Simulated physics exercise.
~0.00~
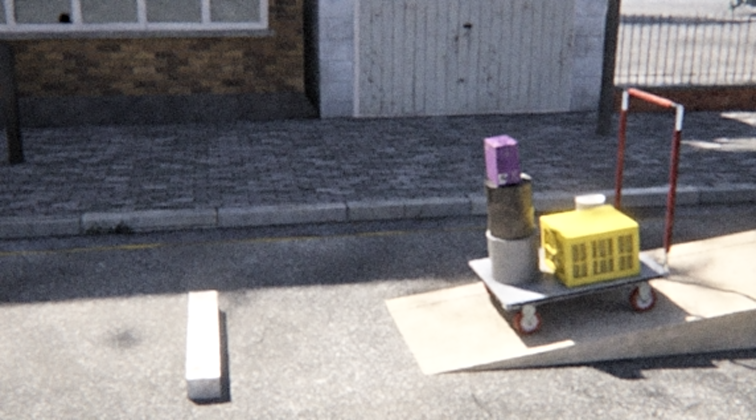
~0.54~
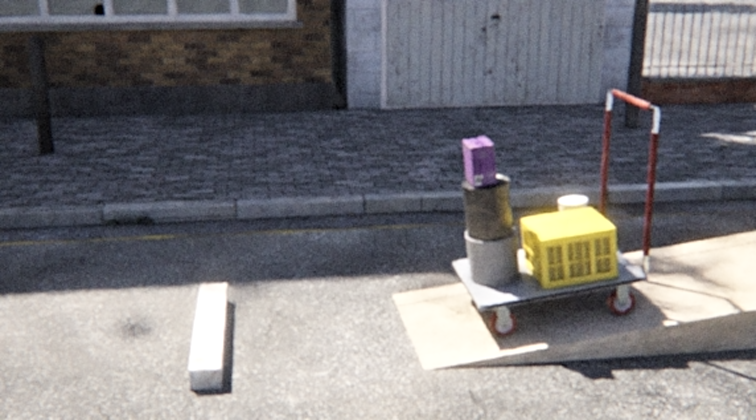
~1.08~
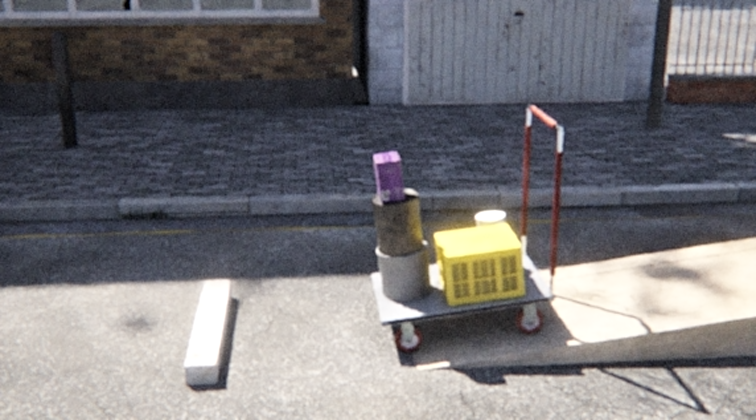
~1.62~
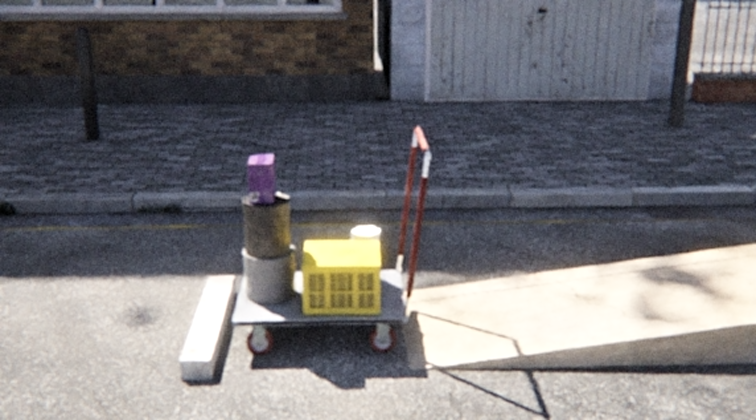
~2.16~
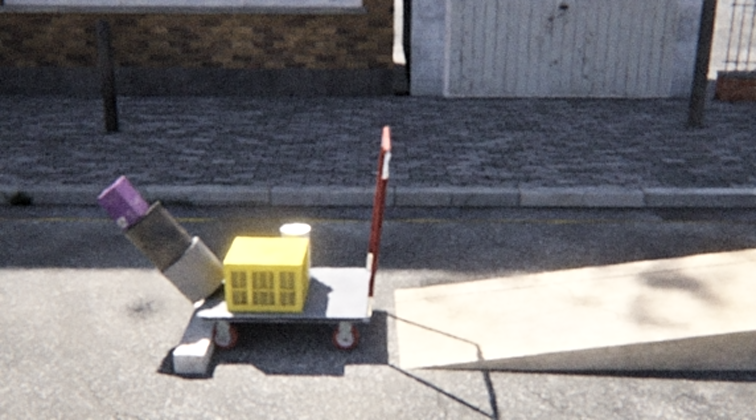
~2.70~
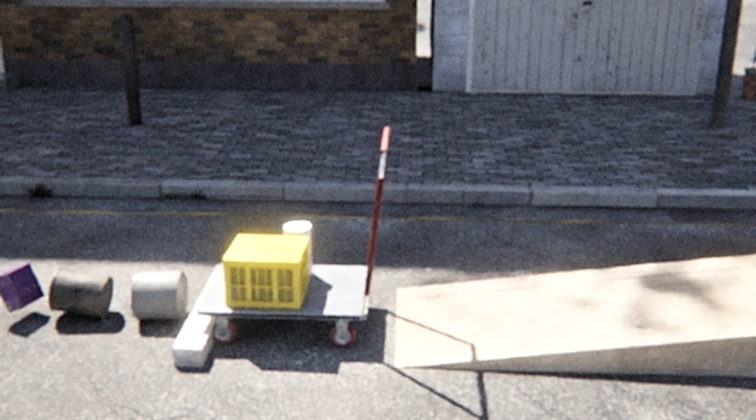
On a sunlit street beside a brick building, a flat trolley with a red handle stands on a pale ramp, carrying a stack of a grey pail, a black pail and a purple box, next to a yellow crate and a white canister. It rolls down to the left and onto the flat road with the stack still standing. The trolley reaches a pale kerb block and stops, and the stack pitches forward over its front edge. Both pails end up lying on their sides on the road, with the purple box at far left. The crate and canister remain upright on the deck.
